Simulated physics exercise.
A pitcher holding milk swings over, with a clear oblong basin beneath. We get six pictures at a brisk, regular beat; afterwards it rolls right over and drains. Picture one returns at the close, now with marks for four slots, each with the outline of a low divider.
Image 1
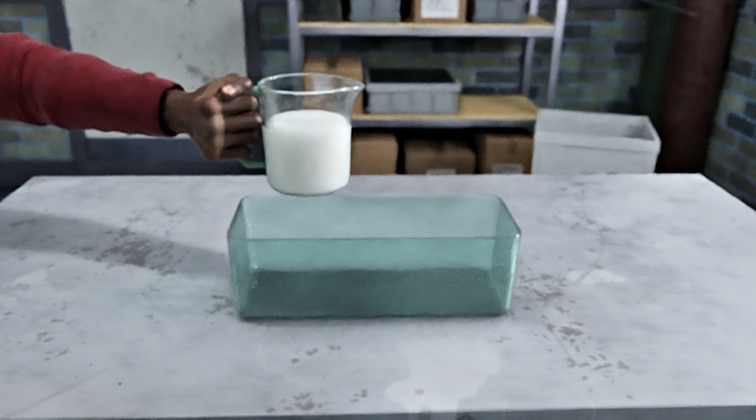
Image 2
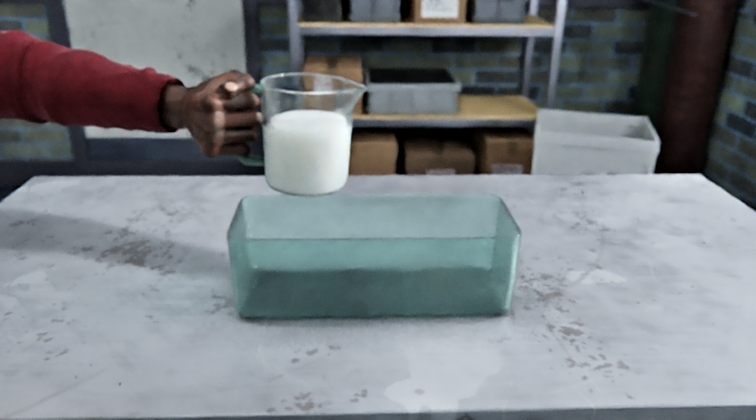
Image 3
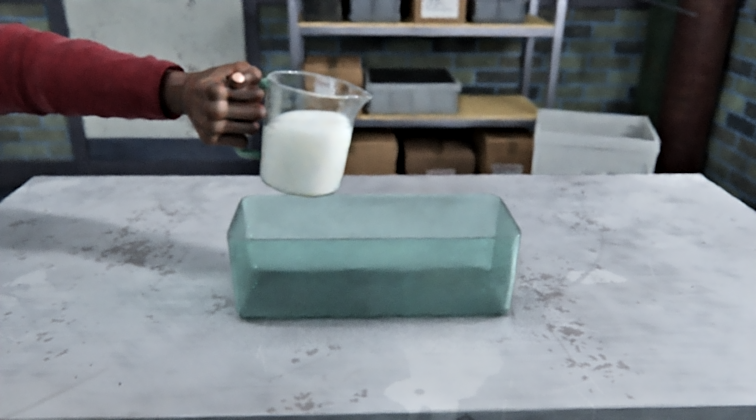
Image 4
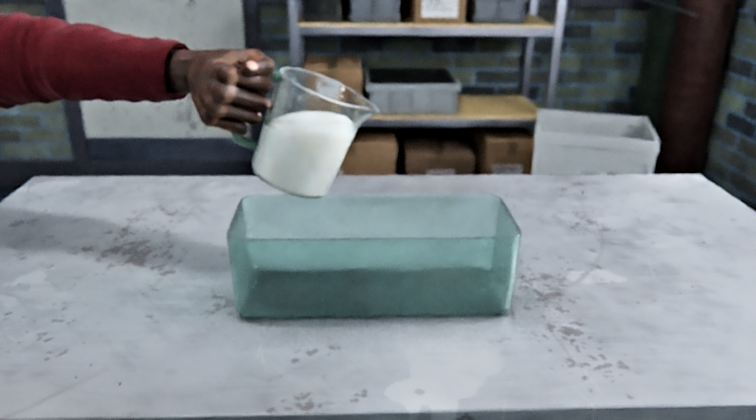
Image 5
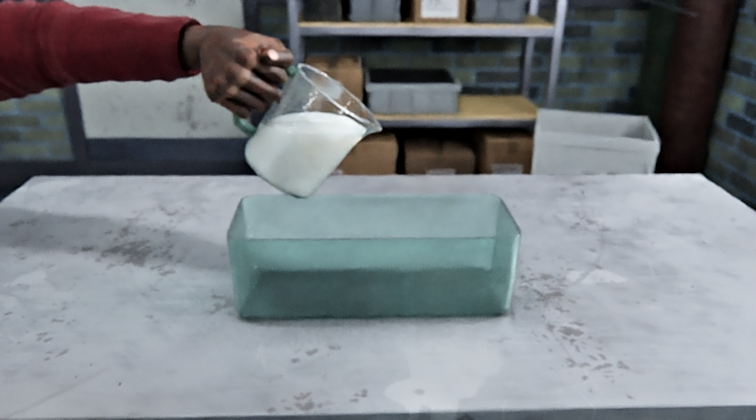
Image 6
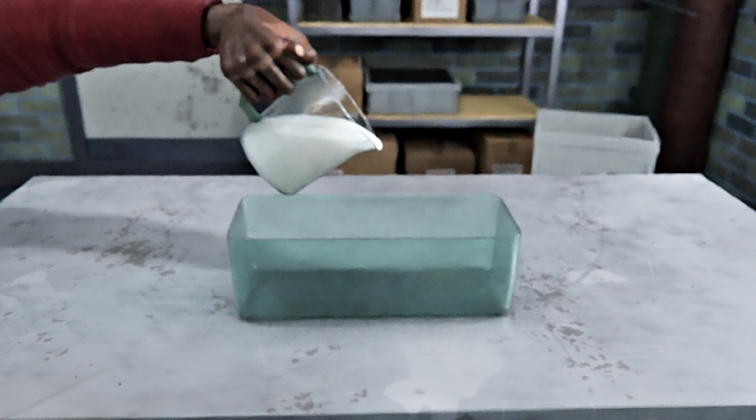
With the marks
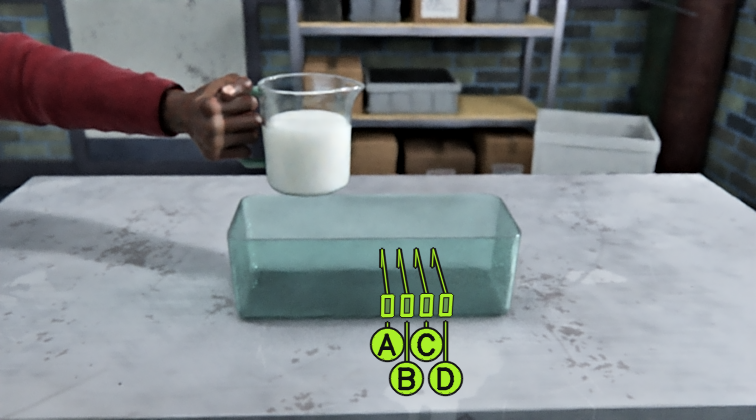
A hand in a red sleeve reaches in from the left, holding a clear glass pitcher of white milk above a worn pale tabletop, seen from the front and slightly above. A greenish clear oblong basin sits below, with metal shelves of boxes and bins against a brick wall behind. The hand steadily tilts the pitcher rightward, the milk shifting toward its lip, while the camera stays still.
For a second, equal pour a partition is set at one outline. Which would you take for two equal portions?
B works best here.
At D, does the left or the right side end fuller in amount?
The left side.
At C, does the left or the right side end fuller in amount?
The left side.
On the marked copy, A at (387, 322); B at (406, 322); C at (426, 322); D at (445, 322).
With A, about 20 % ends left of the wall and 79 % right of it.
With B, about 52 % ends left of the wall and 48 % right of it.
With C, about 85 % ends left of the wall and 12 % right of it; 3 % is lost outside.
With D, about 84 % ends left of the wall and 12 % right of it; 4 % is lost outside.
